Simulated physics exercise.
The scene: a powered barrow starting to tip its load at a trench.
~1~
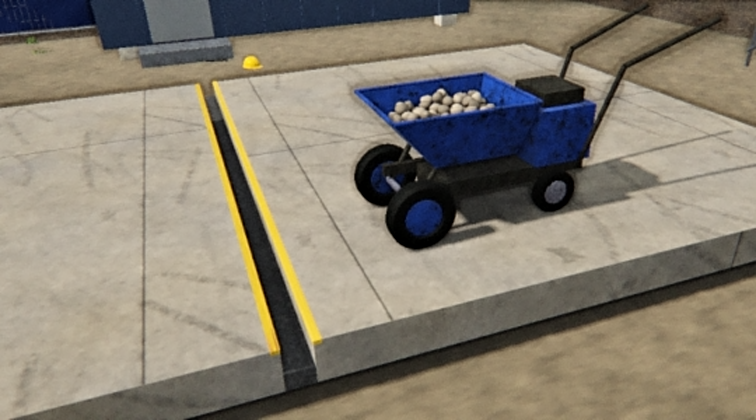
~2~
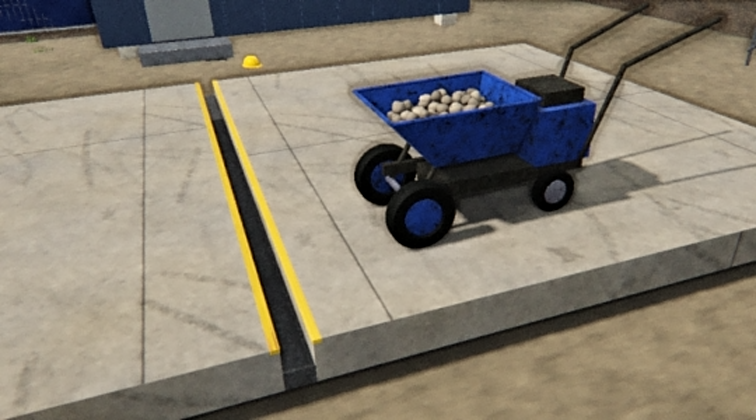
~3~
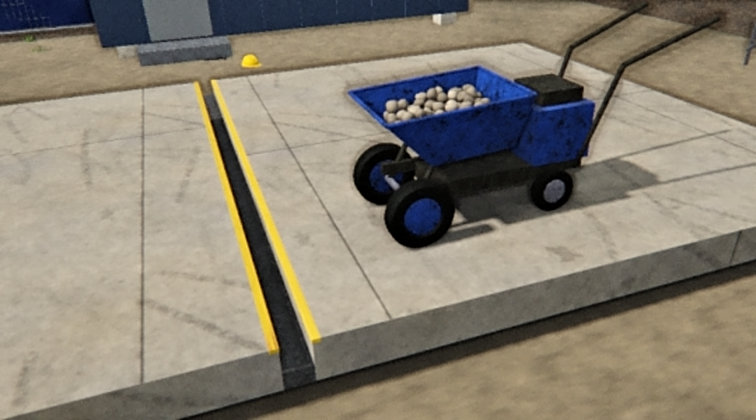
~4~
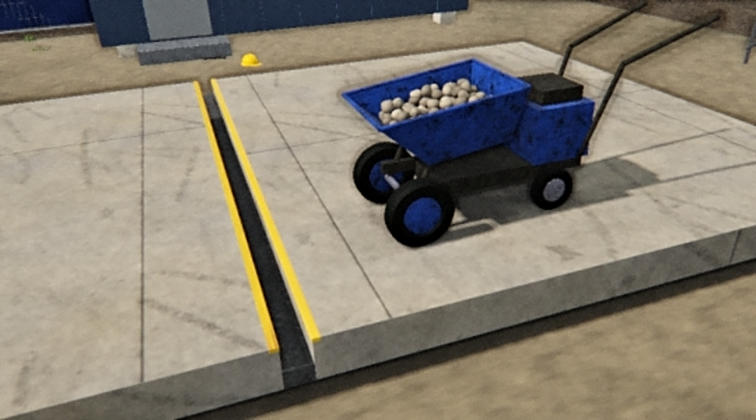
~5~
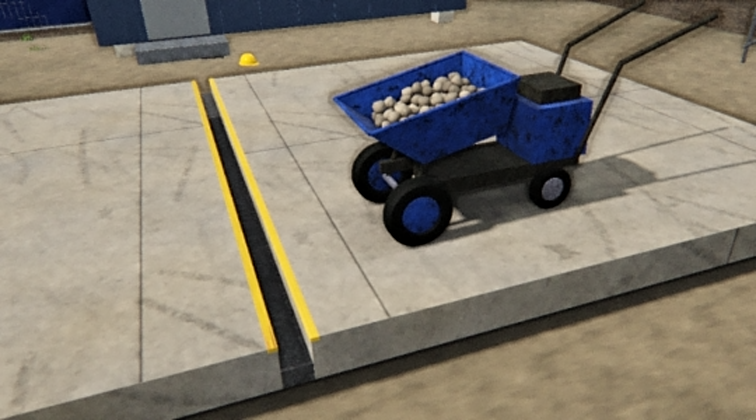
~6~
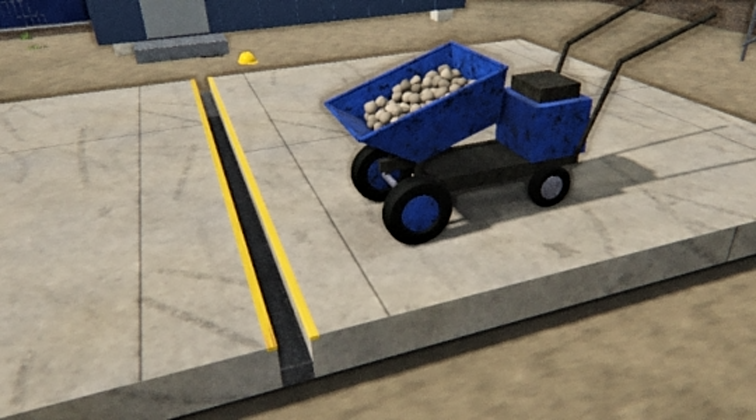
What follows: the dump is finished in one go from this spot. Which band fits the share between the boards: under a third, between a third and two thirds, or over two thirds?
The trench ends with between a third and two thirds of it.
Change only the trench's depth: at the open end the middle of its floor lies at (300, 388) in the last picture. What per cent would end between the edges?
Close to 60 per cent.
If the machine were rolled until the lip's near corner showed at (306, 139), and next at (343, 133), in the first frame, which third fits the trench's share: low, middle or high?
First under a third, then under a third.
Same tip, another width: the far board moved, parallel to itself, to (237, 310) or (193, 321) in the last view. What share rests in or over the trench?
The first gives 70 %, the second 90 %.
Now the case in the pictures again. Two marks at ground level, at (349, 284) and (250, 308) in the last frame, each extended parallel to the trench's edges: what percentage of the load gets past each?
About 100 and 20 per cent.
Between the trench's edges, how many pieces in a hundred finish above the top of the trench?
Near 25 %.
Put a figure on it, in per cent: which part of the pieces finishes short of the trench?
Near 25 %.
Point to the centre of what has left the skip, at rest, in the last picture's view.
Near (262, 245).
Soon after the last picture, skip tipped steeply; all in the skip.
A little later, skip tipped right over; most in the skip; a small part short of the trench; a small part in or heaped over the trench; a stray few beyond it; a small part falling.
Later still, skip tipped right over; a stray few in the skip; about a quarter short of the trench; about half in or heaped over the trench; about a quarter beyond it.
By the end, skip tipped right over; about a quarter short of the trench; about half in or heaped over the trench; about a quarter beyond it.
